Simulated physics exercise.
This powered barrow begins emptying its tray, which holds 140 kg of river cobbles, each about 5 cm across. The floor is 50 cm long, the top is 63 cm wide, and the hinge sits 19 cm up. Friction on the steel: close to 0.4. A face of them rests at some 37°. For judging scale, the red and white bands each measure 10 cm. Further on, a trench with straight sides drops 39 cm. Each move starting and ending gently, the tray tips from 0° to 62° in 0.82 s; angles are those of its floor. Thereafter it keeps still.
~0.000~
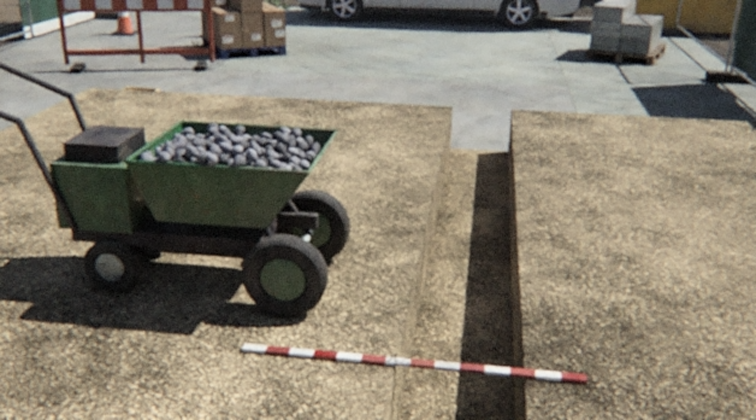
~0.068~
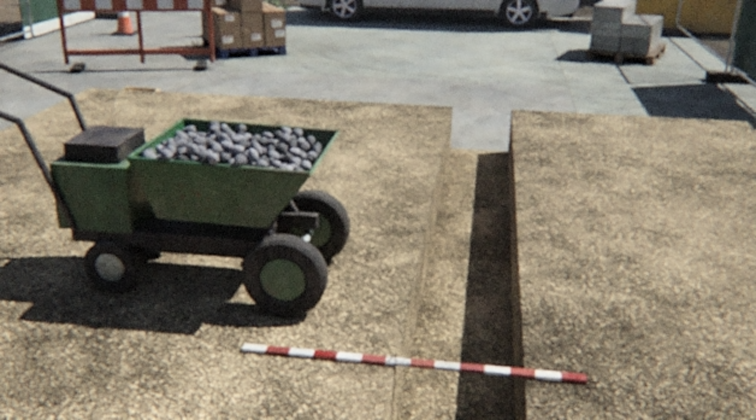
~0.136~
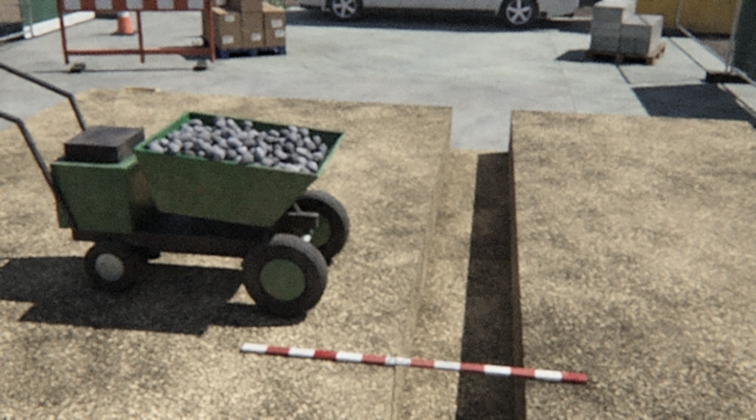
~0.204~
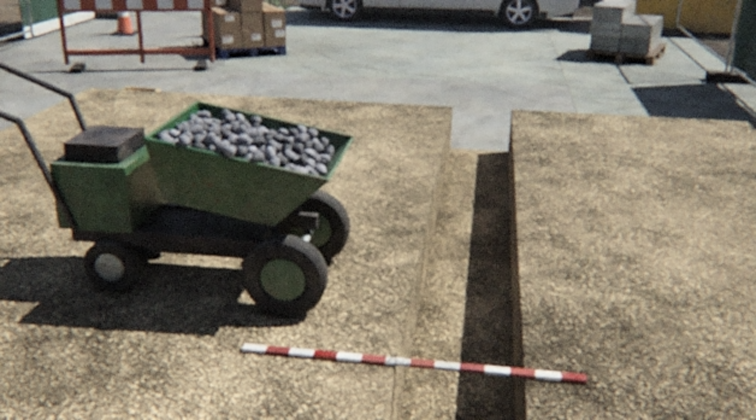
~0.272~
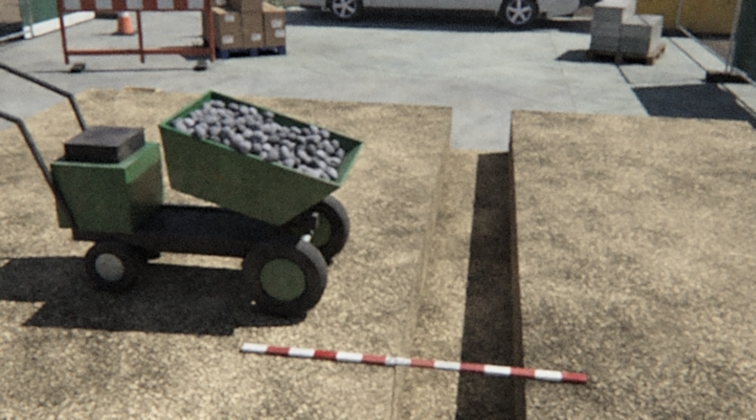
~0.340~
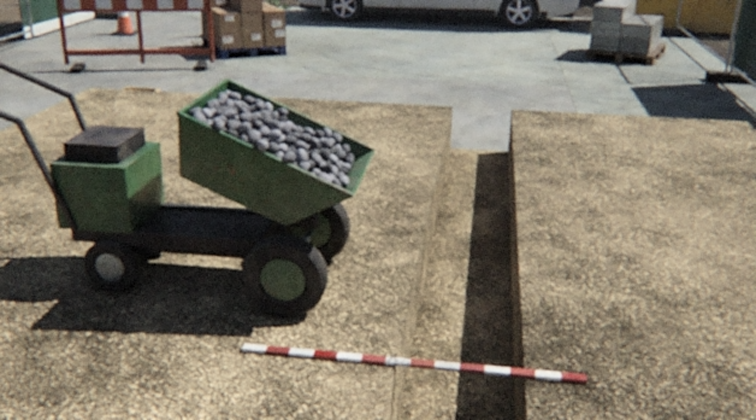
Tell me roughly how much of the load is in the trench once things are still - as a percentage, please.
I would put it at 82 %.
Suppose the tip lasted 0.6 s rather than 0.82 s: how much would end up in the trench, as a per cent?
Roughly 80% would finish there.
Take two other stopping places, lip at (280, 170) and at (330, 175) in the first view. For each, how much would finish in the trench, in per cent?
70 and 75 %.
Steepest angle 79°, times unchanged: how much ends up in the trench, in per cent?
Then about 100 per cent.
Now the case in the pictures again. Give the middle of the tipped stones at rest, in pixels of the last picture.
Around (466, 357).
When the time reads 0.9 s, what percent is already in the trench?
At that moment: Approx. 20 %.
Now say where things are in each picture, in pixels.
The tray is at 0°, its lip at (308, 173); the top of the load is at (248, 136), in the first picture.
The tray is at 1°, its lip at (311, 174); the top of the load is at (225, 137); the stones move at 0.3 m/s on average, in the second picture.
The tray is at 5°, its lip at (317, 176); the top of the load is at (219, 131); the stones move at 0.6 m/s on average, in the third picture.
The tray is at 10°, its lip at (327, 180); the top of the load is at (222, 123); the stones move at 0.8 m/s on average, in the fourth picture.
Lip at (340, 187), floor tilted 16°, highest stones at (214, 112); the stones move at 0.9 m/s on average, in the fifth picture.
Lip at (353, 196), floor tilted 23°, highest stones at (227, 101); the stones move at 1.0 m/s on average, in the sixth picture.
After 0.6 s the floor is at 53°; 100 % in the tray; the foremost stones are at (389, 203).
After 0.9 s the floor is at 62°; 77 % in the tray, 2 % short of the trench, 21 % in the trench; the foremost stones are at (479, 296).
After 1.3 s the floor is at 62°; 43 % in the tray, 57 % in the trench, 1 % past the trench; the foremost stones are at (533, 315).
After 3.2 s the floor is at 62°; 18 % in the tray, 82 % in the trench, 1 % past the trench; the foremost stones are at (562, 321).
